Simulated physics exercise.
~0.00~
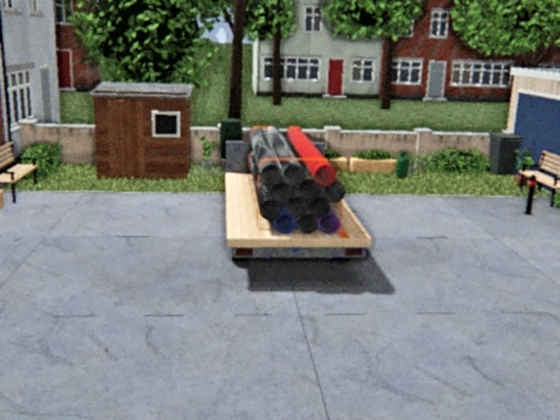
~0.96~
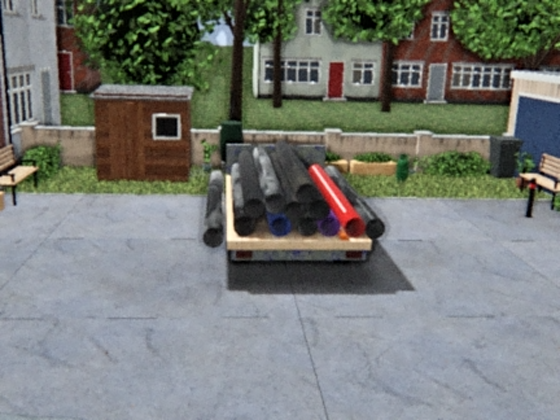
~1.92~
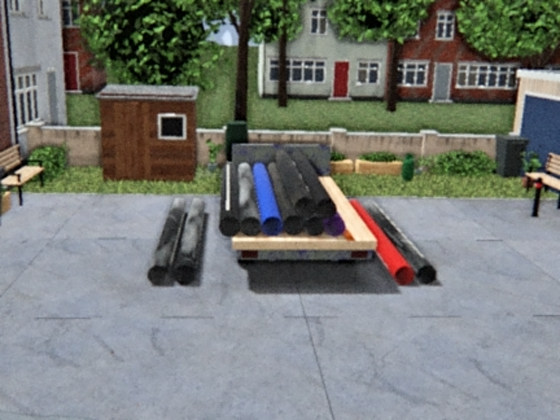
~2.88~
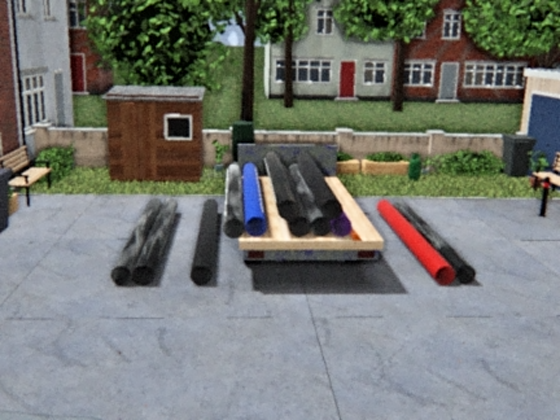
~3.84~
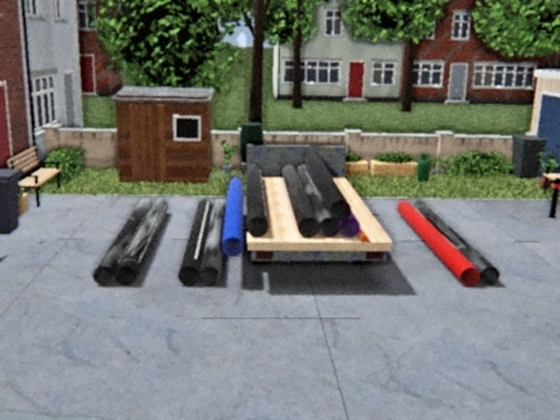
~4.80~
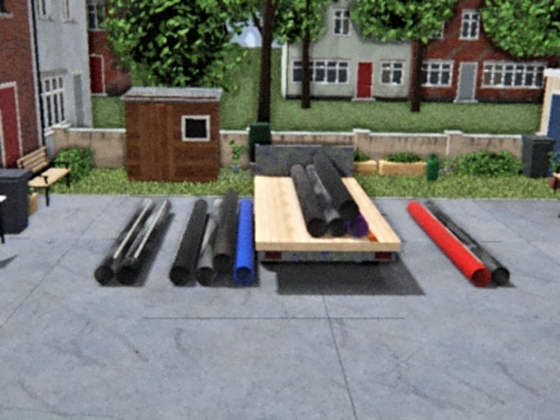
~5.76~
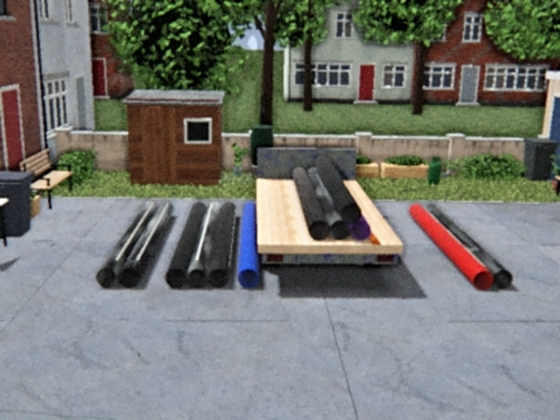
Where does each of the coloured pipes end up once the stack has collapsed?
The purple pipe stays on the trailer deck. The blue one ends up on the ground to the left, and the red one lies on the ground to the right.
